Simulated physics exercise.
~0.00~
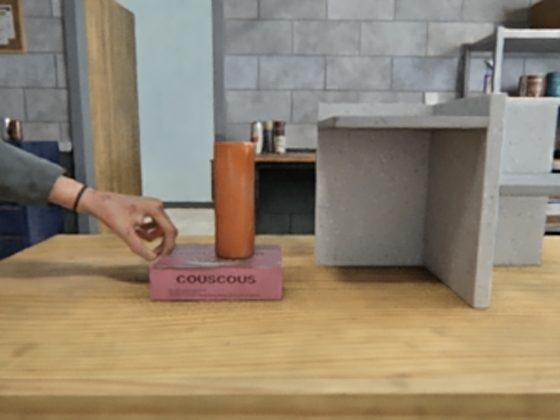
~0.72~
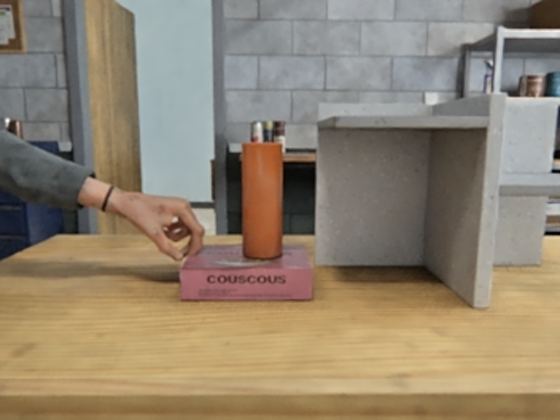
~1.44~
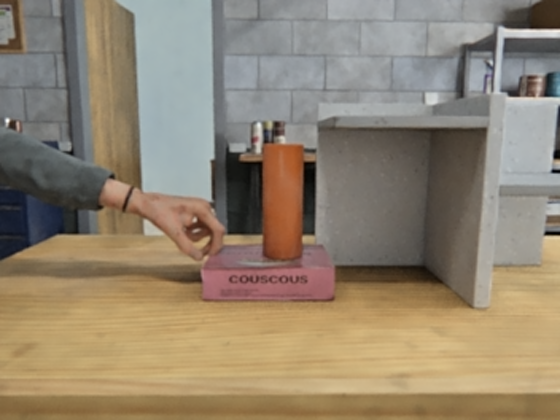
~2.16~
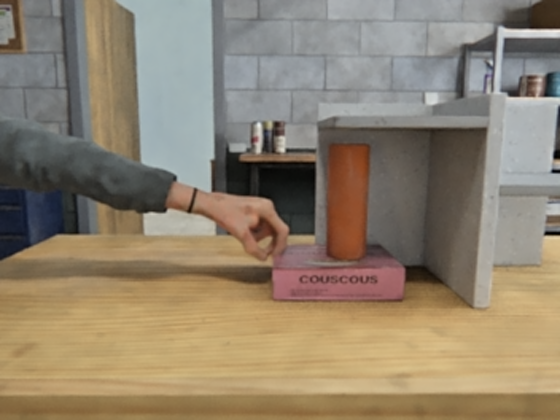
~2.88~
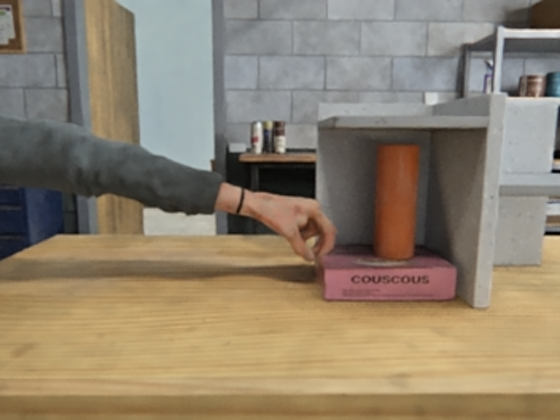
A hand slid a pink couscous packet with an orange candle standing on it to the right across a wooden table toward a low grey shelf. The candle rode along upright, passed under the shelf's top without being knocked, and ended up beneath it.
